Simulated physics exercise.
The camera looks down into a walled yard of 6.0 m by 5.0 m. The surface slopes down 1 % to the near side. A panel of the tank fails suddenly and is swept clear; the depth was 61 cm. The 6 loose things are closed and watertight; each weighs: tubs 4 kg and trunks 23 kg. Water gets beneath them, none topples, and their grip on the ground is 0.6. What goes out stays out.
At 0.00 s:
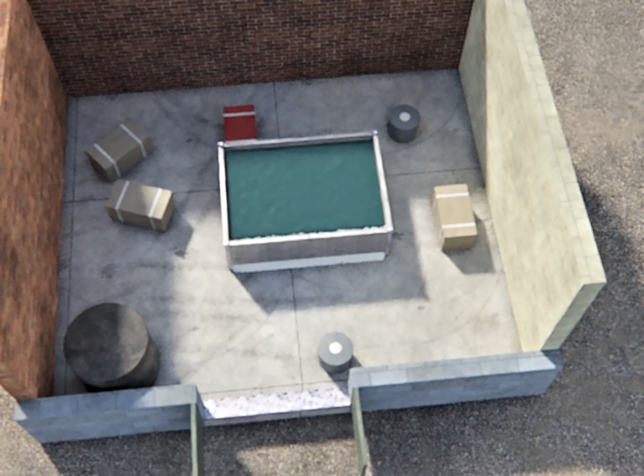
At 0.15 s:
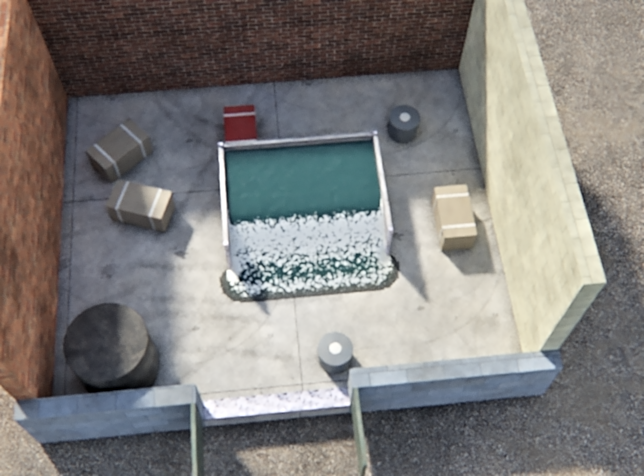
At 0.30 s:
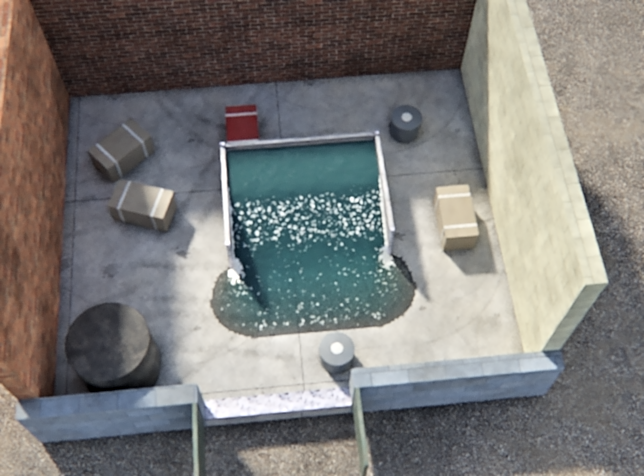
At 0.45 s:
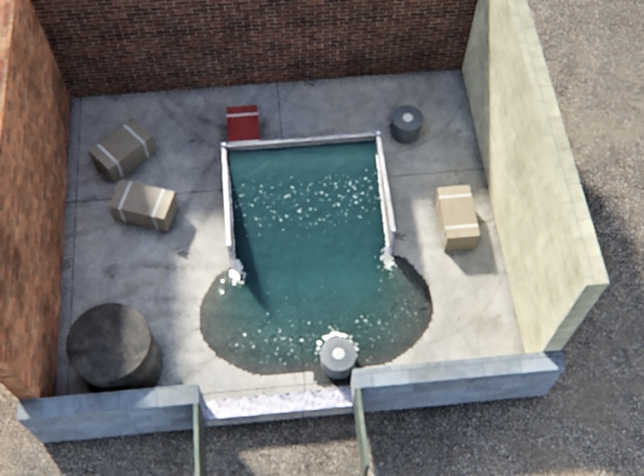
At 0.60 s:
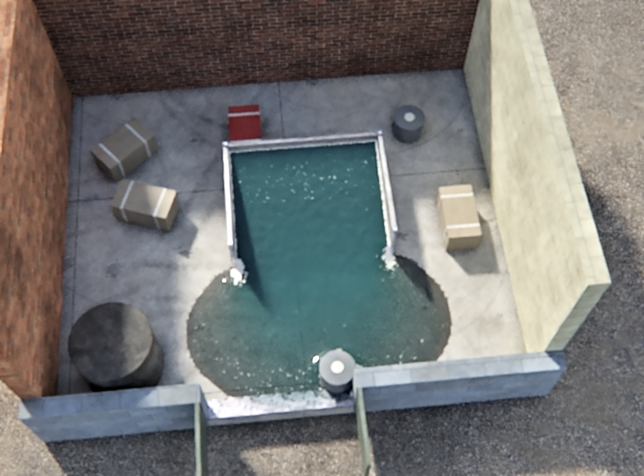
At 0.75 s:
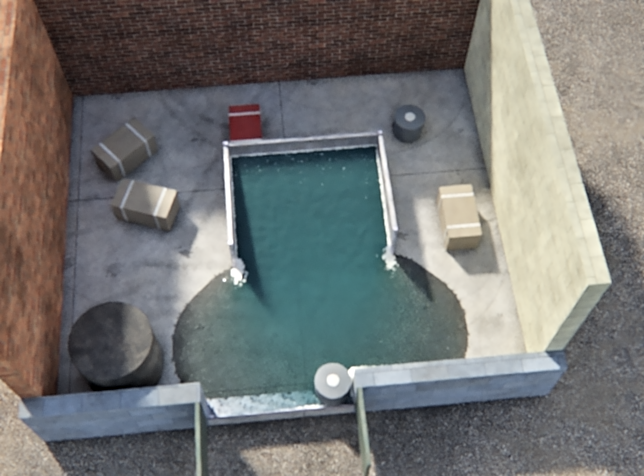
The video shows a walled yard where the near side of a water-filled tank gives way and foaming water spreads across the floor, surrounding a small grey tub, which shifts slightly beside the front opening.
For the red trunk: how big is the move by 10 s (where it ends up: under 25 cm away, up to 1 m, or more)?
The red trunk stays put.
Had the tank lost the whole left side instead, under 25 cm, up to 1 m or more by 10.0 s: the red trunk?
In that case the red trunk gets carried off.
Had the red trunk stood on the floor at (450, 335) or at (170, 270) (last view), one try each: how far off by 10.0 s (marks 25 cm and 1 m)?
In that order: It gets carried off; it barely shifts.
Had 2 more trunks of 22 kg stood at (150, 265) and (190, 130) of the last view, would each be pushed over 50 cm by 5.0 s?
In that order: Less, short of it.
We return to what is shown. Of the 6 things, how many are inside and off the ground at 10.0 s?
1 of them.
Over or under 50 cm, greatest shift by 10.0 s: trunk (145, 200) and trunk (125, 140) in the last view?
In turn: Less, under.
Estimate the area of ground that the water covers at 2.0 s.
About 12.0 m2.
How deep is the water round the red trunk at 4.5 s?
About 0 cm.
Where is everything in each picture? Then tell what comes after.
The first frame shows the red trunk at (240, 128) rests on the ground; water covers 3.1 m2; 0 of 6 have shifted.
The second frame shows the red trunk at (240, 128) rests on the ground; 4.3 m2 under water; 0 of 6 have shifted.
The third frame shows the red trunk at (242, 128), on the bottom; water covers 5.6 m2; 0 of 6 have shifted.
The fourth frame shows the red trunk at (243, 128) rests on the ground; 7.1 m2 under water; 1 of 6 have shifted.
The fifth frame shows the red trunk at (245, 128), on the bottom; water covers 8.9 m2; 1 of 6 have shifted.
The sixth frame shows the red trunk at (245, 127) rests on the ground; 9.8 m2 under water; 1 of 6 have shifted.
After 2.0 s the red trunk is near (245, 127), 0.0 m from its start, aground; 1 of 6 are out; 0 afloat.
After 4.5 s the red trunk is near (245, 127), 0.0 m from its start, aground; 1 of 6 are out; 0 afloat.
After 7.0 s the red trunk is near (245, 127), 0.0 m from its start, aground; 1 of 6 are out; 1 afloat.
After 10.0 s the red trunk is near (245, 127), 0.0 m from its start, aground; 1 of 6 are out; 1 afloat.
